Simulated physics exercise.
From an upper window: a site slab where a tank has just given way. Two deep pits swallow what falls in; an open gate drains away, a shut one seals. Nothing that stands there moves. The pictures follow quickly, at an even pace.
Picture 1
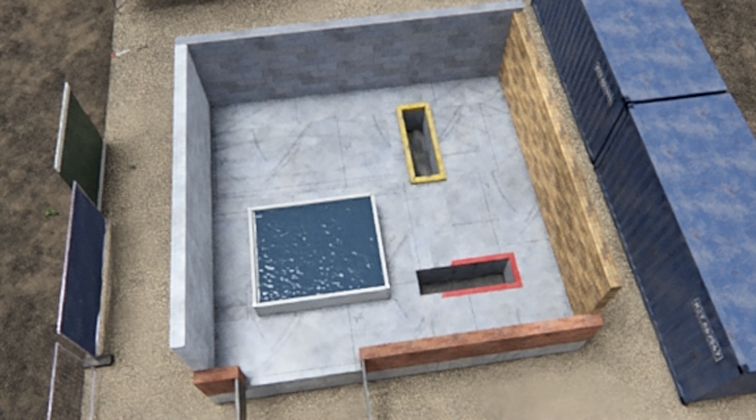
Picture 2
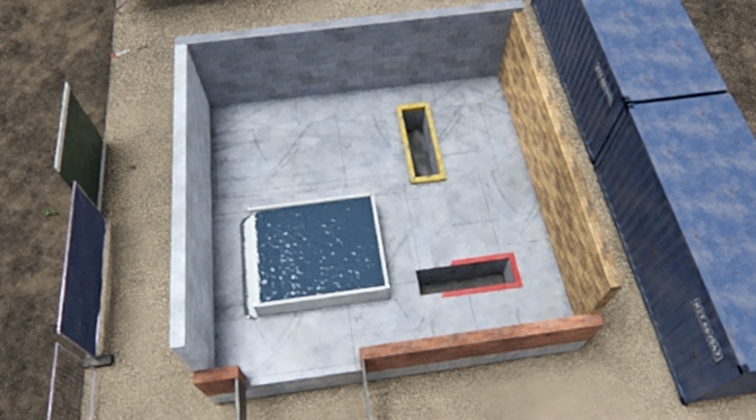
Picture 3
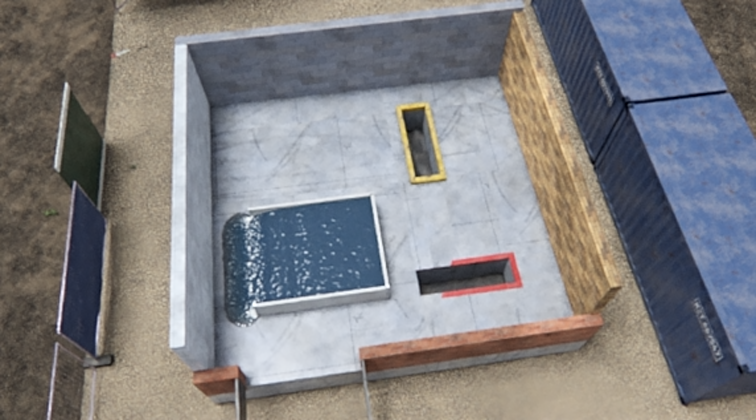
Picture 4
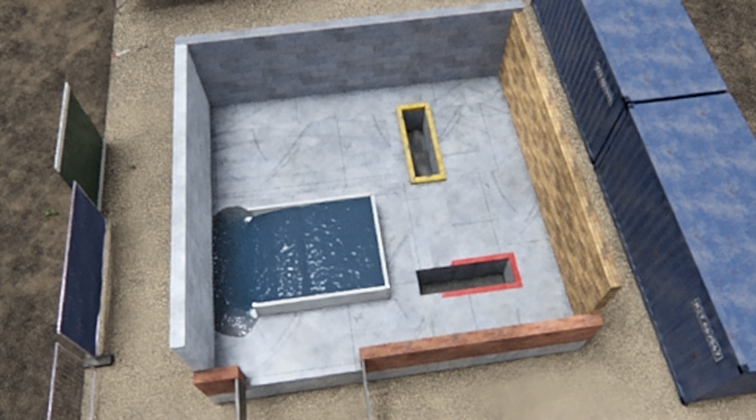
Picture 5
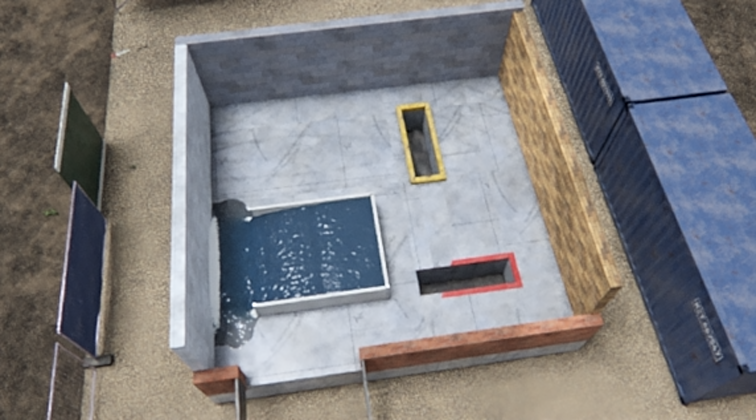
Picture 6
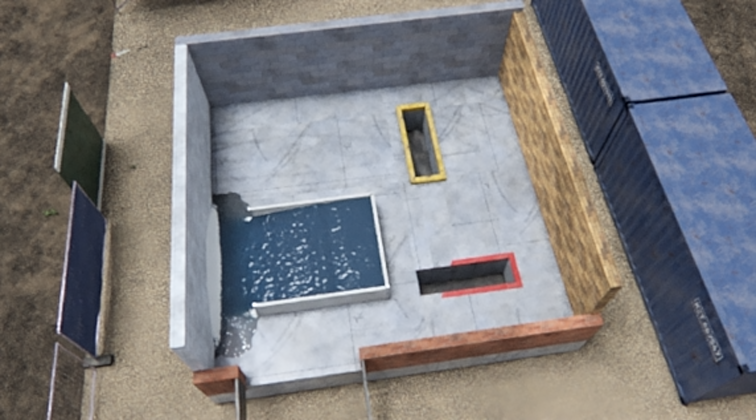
Dark blue water pouring from the left side of a white-rimmed tank, spreading across a walled grey slab to the left wall.
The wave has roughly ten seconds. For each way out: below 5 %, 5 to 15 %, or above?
One by one: The gate takes above 15 %; the yellow pit takes not even 5 %; the red pit takes not even 5 %.
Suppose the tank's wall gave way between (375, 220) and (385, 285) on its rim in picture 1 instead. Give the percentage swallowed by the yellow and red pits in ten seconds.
Per cent: Yellow 0, red 55.
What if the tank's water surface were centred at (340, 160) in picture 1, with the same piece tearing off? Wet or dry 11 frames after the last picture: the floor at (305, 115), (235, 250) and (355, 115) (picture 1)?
In turn: Free of water, flooded, clear.
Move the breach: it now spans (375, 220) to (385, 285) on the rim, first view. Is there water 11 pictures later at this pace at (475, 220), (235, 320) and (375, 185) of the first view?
As listed: Awash, free of water, not flooded.
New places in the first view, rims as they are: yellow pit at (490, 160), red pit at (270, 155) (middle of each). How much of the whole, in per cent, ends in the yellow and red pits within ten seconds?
Parts in a hundred: Yellow 0, red 25.
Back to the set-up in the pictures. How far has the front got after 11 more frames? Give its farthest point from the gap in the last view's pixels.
Around (210, 108).
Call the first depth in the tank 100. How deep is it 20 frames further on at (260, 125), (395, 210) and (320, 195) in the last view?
About 8, 0 and 0 per cent.
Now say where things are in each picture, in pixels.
The first frame shows still water in the tank at (317, 248).
In the second frame, water pours out at (257, 262) and has run to (247, 220).
In the third frame, water pours out at (257, 263) and has run to (237, 217).
In the fourth frame, the front is at (223, 214), out from the gap at (257, 263).
In the fifth frame, the front is at (212, 209), out from the gap at (257, 263).
In the sixth frame, the front is at (212, 197), out from the gap at (257, 263).
A moment on, water covers 10 % of the floor; the gate 0 %, the yellow pit 0 %, the red pit 0 %.
Next, water covers 20 % of the floor; the gate 1 %, the yellow pit 0 %, the red pit 0 %.
Then, water covers 35 % of the floor; the gate 7 %, the yellow pit 0 %, the red pit 0 %.
Later, water covers 60 % of the floor; the gate 15 %, the yellow pit 0 %, the red pit 1 %.
In the end, water covers 80 % of the floor; the gate 22 %, the yellow pit 1 %, the red pit 3 %.
